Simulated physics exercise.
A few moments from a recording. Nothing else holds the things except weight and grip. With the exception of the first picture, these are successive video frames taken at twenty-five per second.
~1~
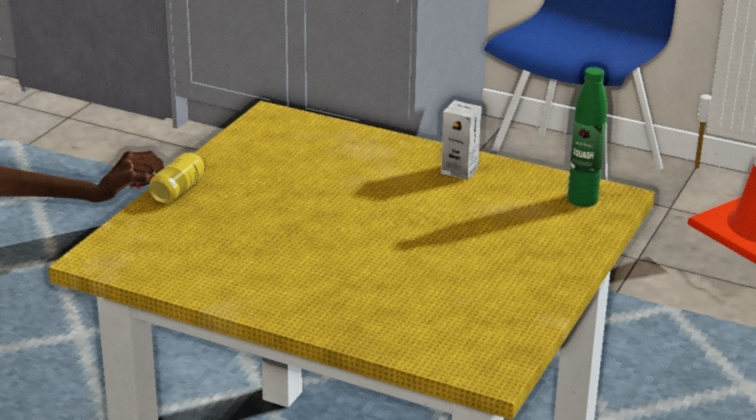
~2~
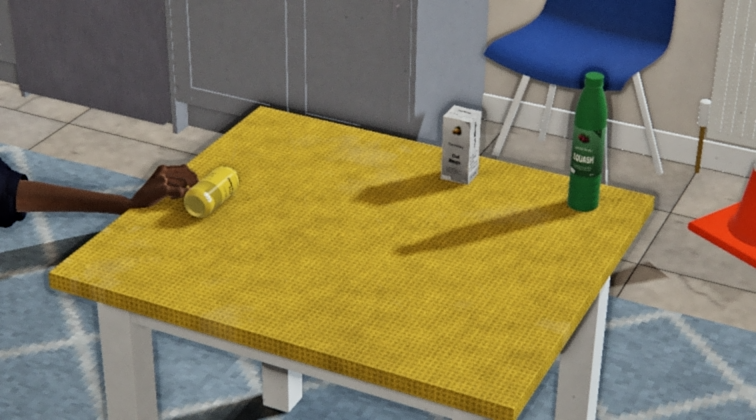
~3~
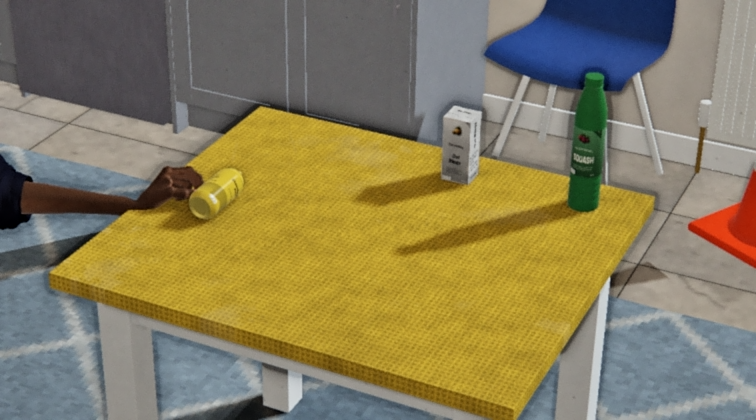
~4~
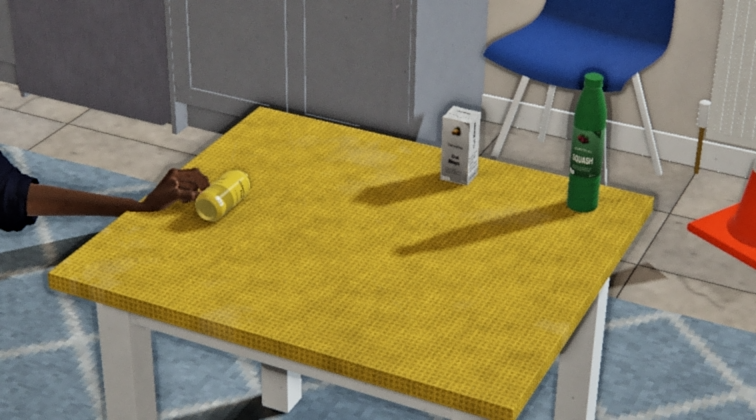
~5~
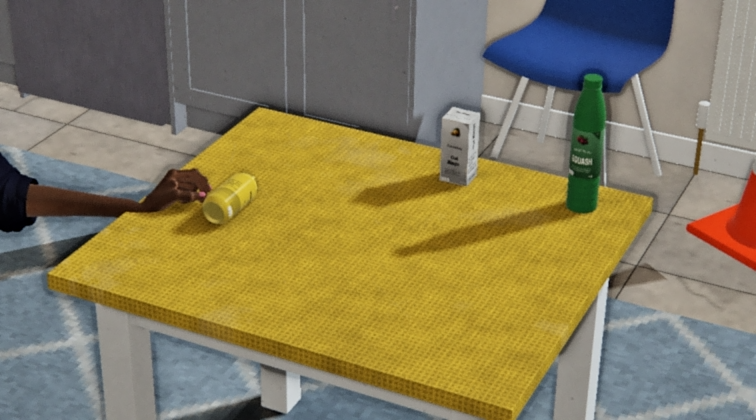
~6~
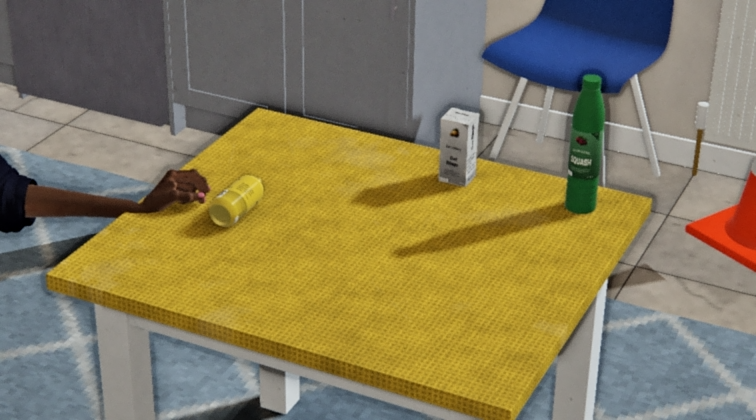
In a kitchen, a hand at the left of a yellow-topped table moves a yellow can on its side a short way right, then stays near it as the can shifts slightly farther; a carton and green bottle stay still.
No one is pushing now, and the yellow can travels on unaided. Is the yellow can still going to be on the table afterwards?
Yes: Safe on the tabletop.
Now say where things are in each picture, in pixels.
The first picture shows under the hand; yellow can (177, 178).
The second picture shows under the hand; yellow can (212, 192).
The third picture shows under the hand; yellow can (217, 193).
The fourth picture shows yellow can (223, 195).
The fifth picture shows yellow can (230, 198) displaced a little.
The sixth picture shows yellow can (237, 201) displaced a little.
Then, 0.10 s past the last view, yellow can displaced about its own width near (254, 205).
Then, 0.30 s past the last view, yellow can displaced well along near (283, 212).
Then, 0.50 s past the last view, yellow can displaced well along near (302, 217).
Finally, moved from the start, yellow can. Final places as the last picture's camera would see them, yellow can near (313, 220).
